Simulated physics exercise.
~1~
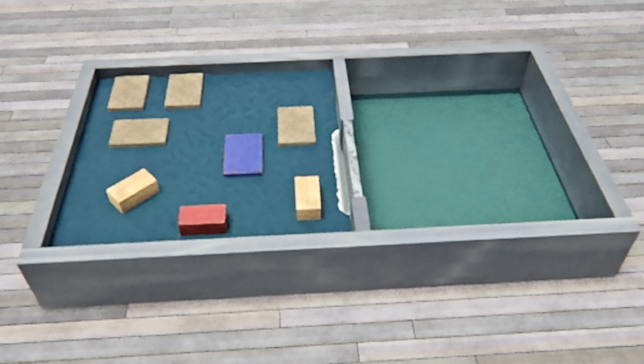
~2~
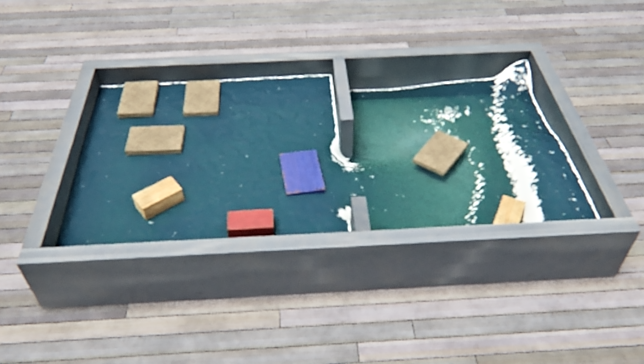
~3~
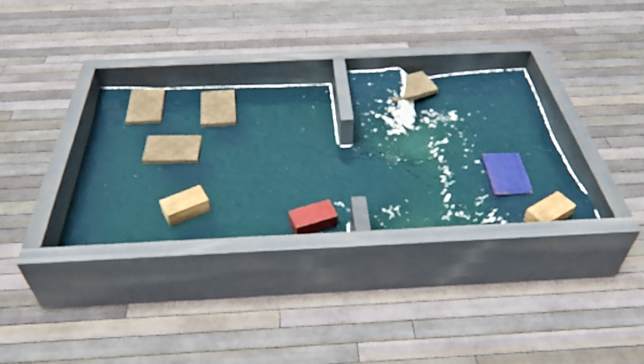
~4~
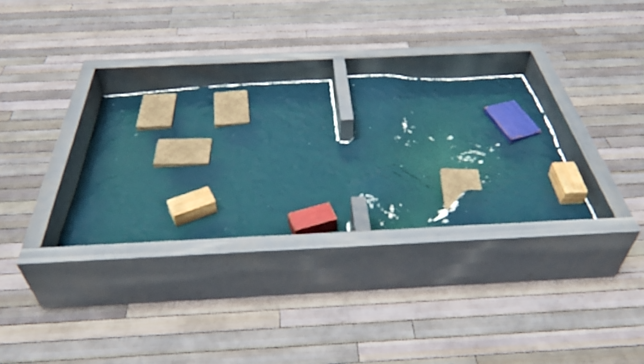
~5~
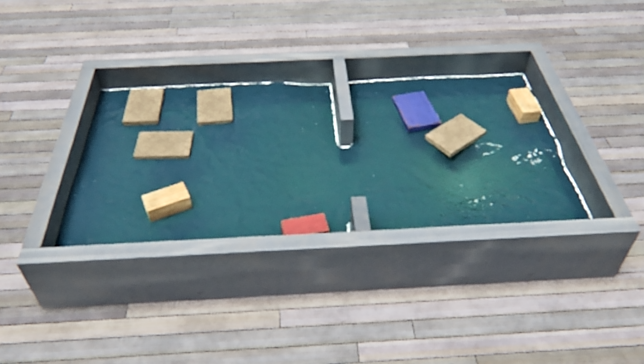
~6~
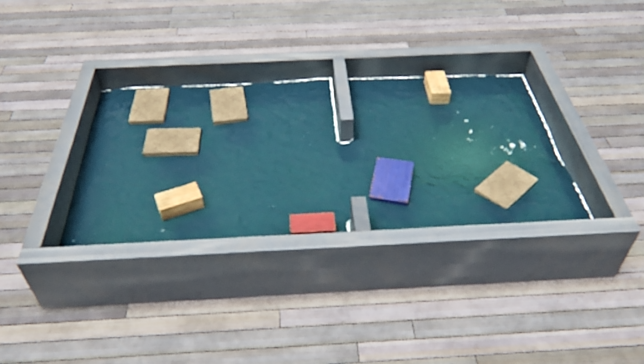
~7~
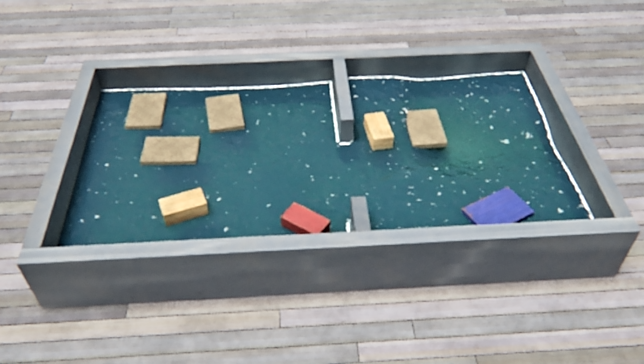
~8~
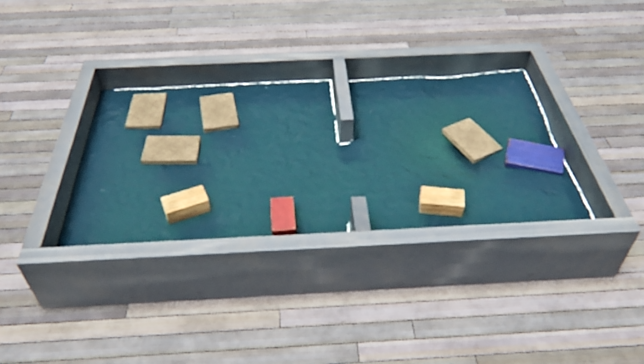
Water rushing right through a tank's opened divider, carrying a blue block and two tan ones across while the red stays left.
